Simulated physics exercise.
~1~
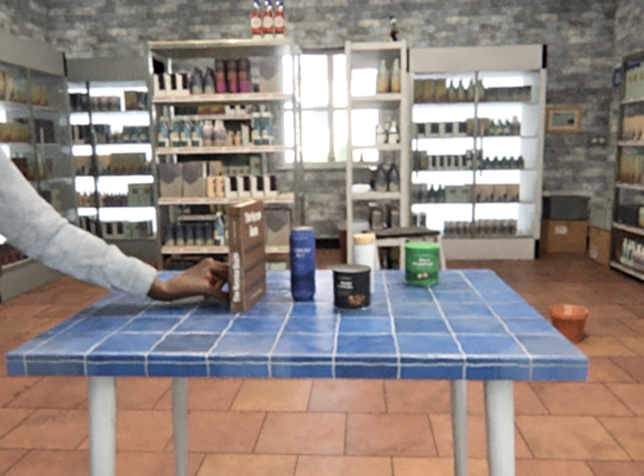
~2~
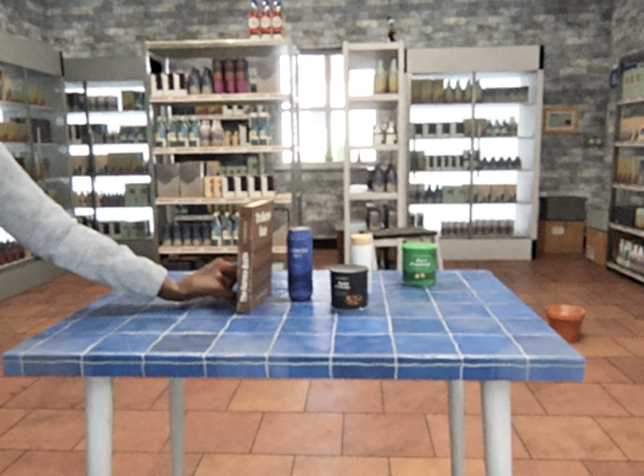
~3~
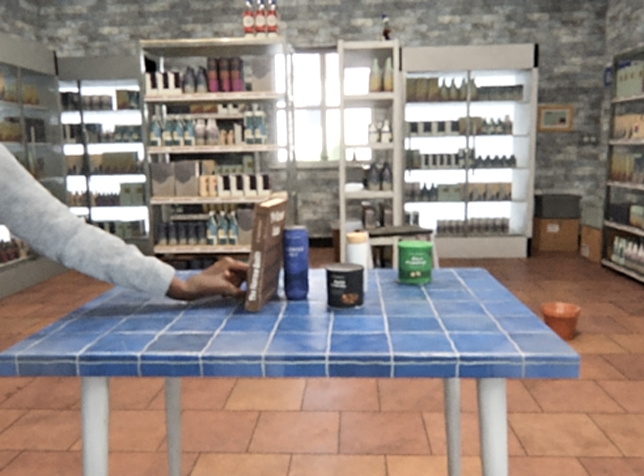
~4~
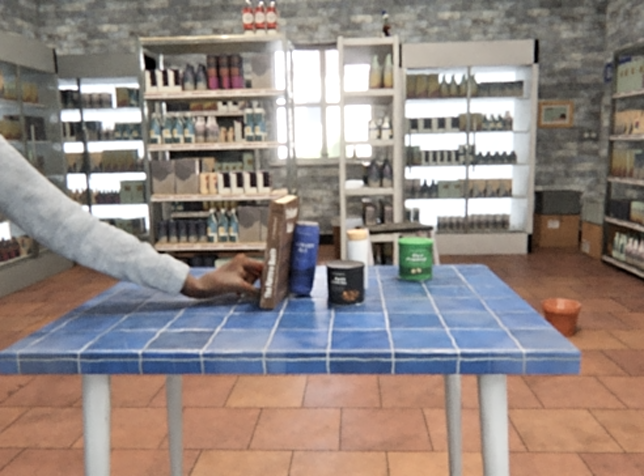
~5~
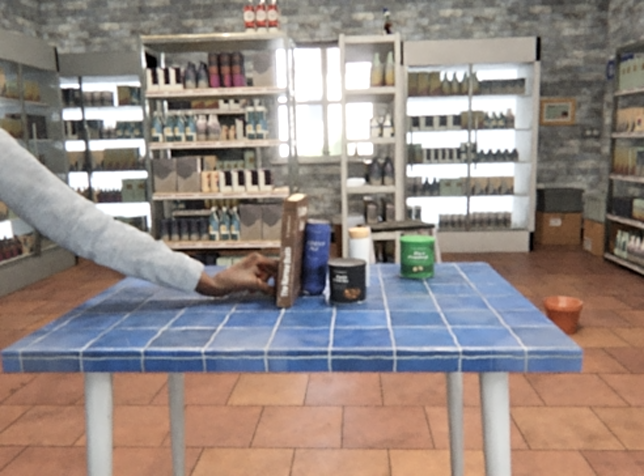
In the video, a hand slowly pushes an upright brown book rightward across a blue tiled table, and the book tilts slightly before nudging a blue can toward a black tin. Both end upright farther right, while the tin, green container and white shaker stay put.
